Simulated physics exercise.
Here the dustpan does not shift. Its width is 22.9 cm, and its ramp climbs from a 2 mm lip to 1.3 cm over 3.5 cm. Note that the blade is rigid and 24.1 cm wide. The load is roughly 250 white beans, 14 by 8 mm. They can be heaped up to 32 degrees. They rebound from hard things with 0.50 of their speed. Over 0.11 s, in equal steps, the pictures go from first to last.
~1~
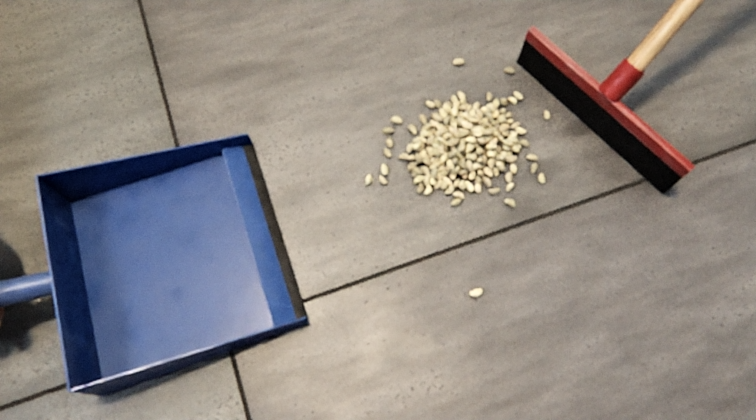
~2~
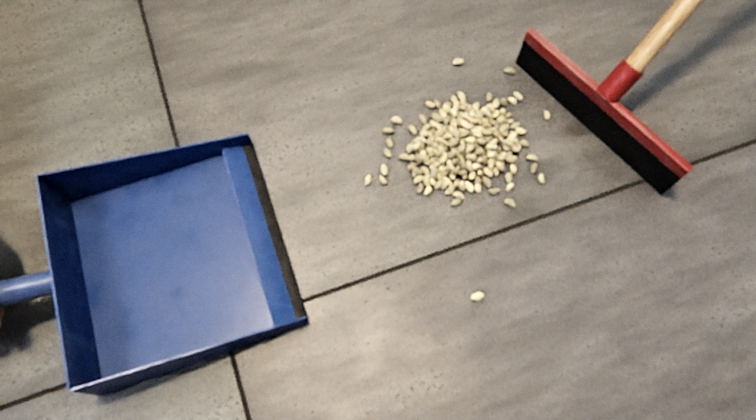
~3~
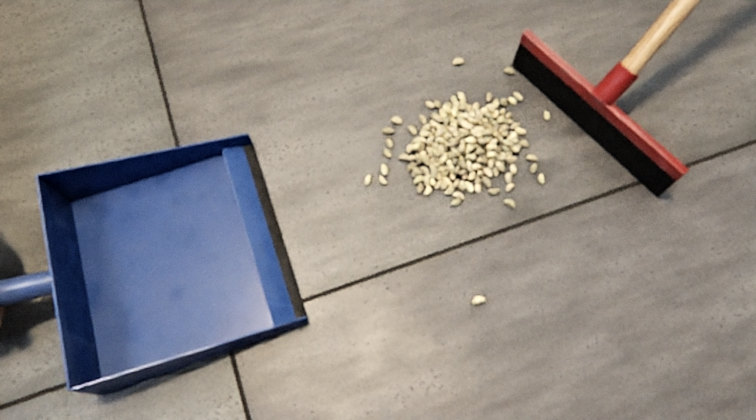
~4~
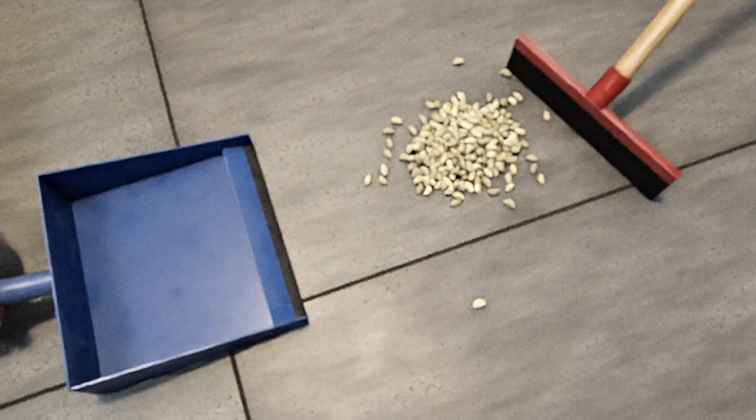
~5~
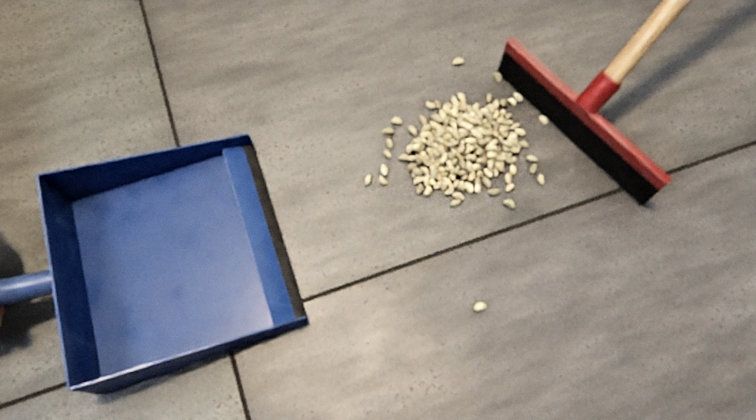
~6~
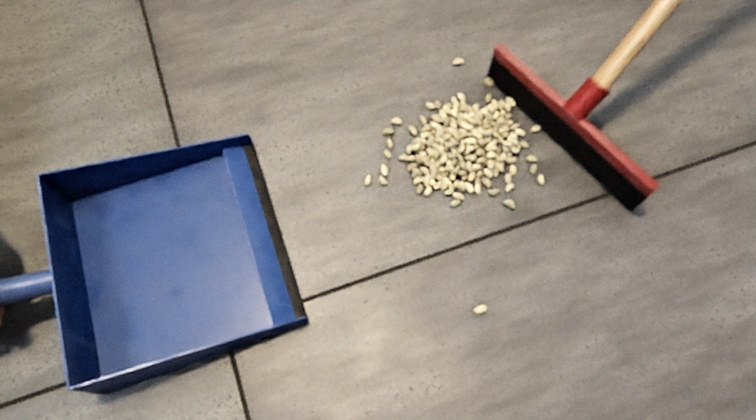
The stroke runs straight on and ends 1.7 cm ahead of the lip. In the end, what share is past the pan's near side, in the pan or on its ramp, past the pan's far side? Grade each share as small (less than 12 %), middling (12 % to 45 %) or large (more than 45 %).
Past the pan's near side - middling, in the pan or on its ramp - middling, past the pan's far side - small.
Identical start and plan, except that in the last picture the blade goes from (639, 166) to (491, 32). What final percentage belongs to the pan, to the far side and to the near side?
Pan 0 % / far 15 % / near 0 %.
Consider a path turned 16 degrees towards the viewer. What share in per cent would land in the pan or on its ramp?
In that case some 15 per cent.
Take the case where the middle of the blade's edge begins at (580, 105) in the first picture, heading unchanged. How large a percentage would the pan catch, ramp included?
It would come to about 25 in a hundred.
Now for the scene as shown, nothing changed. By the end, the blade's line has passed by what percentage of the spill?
Estimate: Near 10 %.
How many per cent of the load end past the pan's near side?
About 15 per cent.
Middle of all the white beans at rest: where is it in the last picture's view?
(293, 258).
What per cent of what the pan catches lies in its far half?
Something like 40 per cent of the catch.
Then, 0.18 s after the last picture, middle of the blade 20 cm from the lip; 0 % over the lip, far side 0 %, near side 0 %.
Then, 0.31 s after the last picture, middle of the blade 10 cm from the lip; 0 % over the lip, far side 5 %, near side 10 %.
Then, 0.56 s after the last picture, middle of the blade 6 cm from the lip; 30 % over the lip, far side 5 %, near side 15 %.
In the end, near side 15 %, pan 30 %, far side 5 %, in front of the lip or behind the blade 50 %.
